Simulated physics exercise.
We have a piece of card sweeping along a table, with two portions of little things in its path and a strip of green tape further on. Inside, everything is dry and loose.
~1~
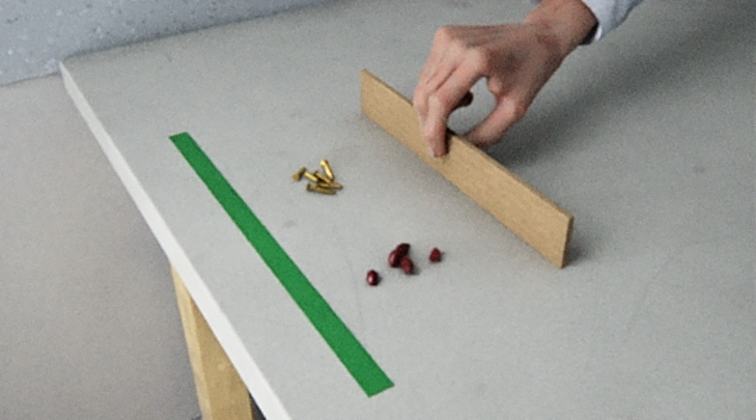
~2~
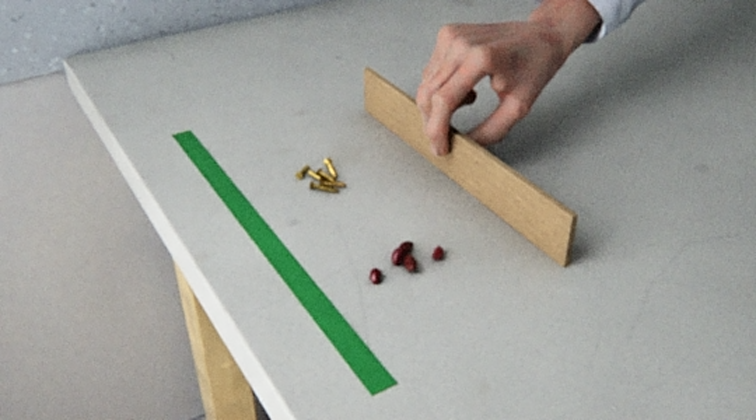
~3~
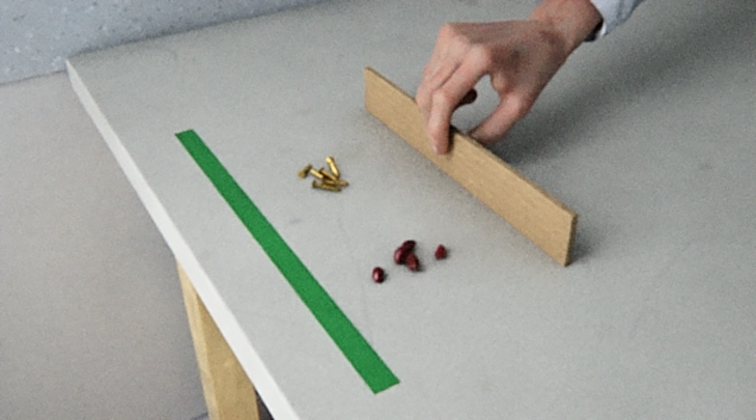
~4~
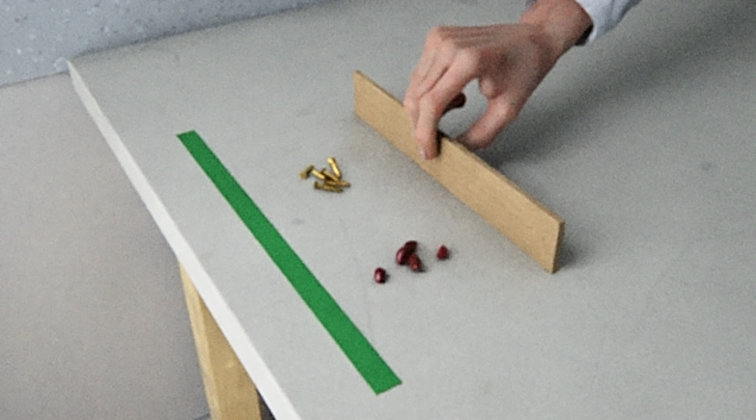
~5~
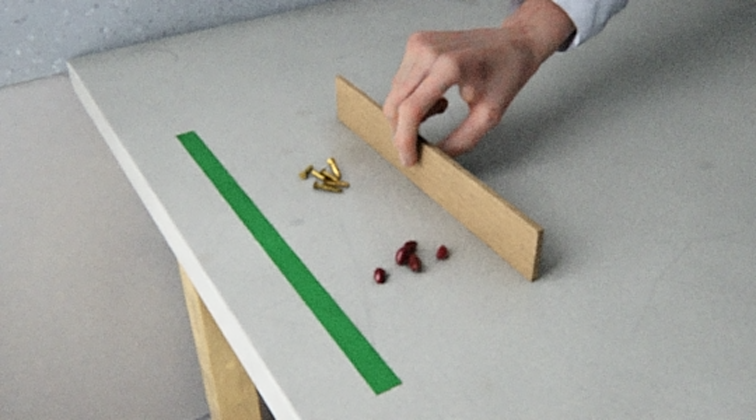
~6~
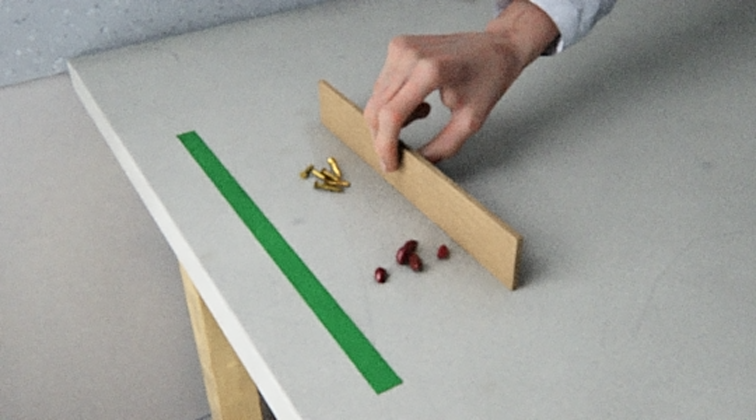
On a pale grey tabletop beside a speckled wall, seen from above at an angle, a green strip of tape runs near the left edge. A small cluster of brass screws lies farther back and a few dark red kidney beans lie nearer, between the tape and an upright tan card held by a hand. The view shifts very slightly at first, then the hand slides the card slowly leftward, closer to both clusters, which stay still.
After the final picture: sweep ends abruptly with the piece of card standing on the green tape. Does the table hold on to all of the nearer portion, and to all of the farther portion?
Nearer portion: Yes; farther portion: Yes.
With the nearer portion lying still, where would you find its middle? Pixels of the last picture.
Its centre ends up around (299, 308).
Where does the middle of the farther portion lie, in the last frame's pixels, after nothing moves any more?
I reckon it's close to (219, 209).
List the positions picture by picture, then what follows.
In the first frame, piece of card (548, 227), at rest; green tape (185, 144), about a palm's width from the edge; edge at (190, 267); nearer portion (408, 266), a few kidney beans; farther portion (313, 177), a few brass screws.
In the second frame, piece of card (551, 225), at rest; farther portion (316, 176).
In the third frame, piece of card (552, 225); nearer portion (413, 263).
In the fourth frame, piece of card (539, 231); farther portion (320, 175).
In the fifth frame, piece of card (519, 239); nearer portion (415, 264).
In the sixth frame, piece of card (499, 247); green tape (193, 142); edge at (198, 265); nearer portion (416, 263); farther portion (320, 175).
Then, 0.51 s later than the last frame, piece of card still moving, near (328, 170); nearer portion all on the table, its front near (362, 282); farther portion all on the table, its front near (282, 184).
Then, 1.04 s later than the last frame, piece of card stopped at the green tape; nearer portion all on the table, its front near (286, 314); farther portion all on the table, its front near (210, 207).
When it is over, piece of card stopped at the green tape; nearer portion all on the table, its front near (284, 314); farther portion all on the table, its front near (210, 207).
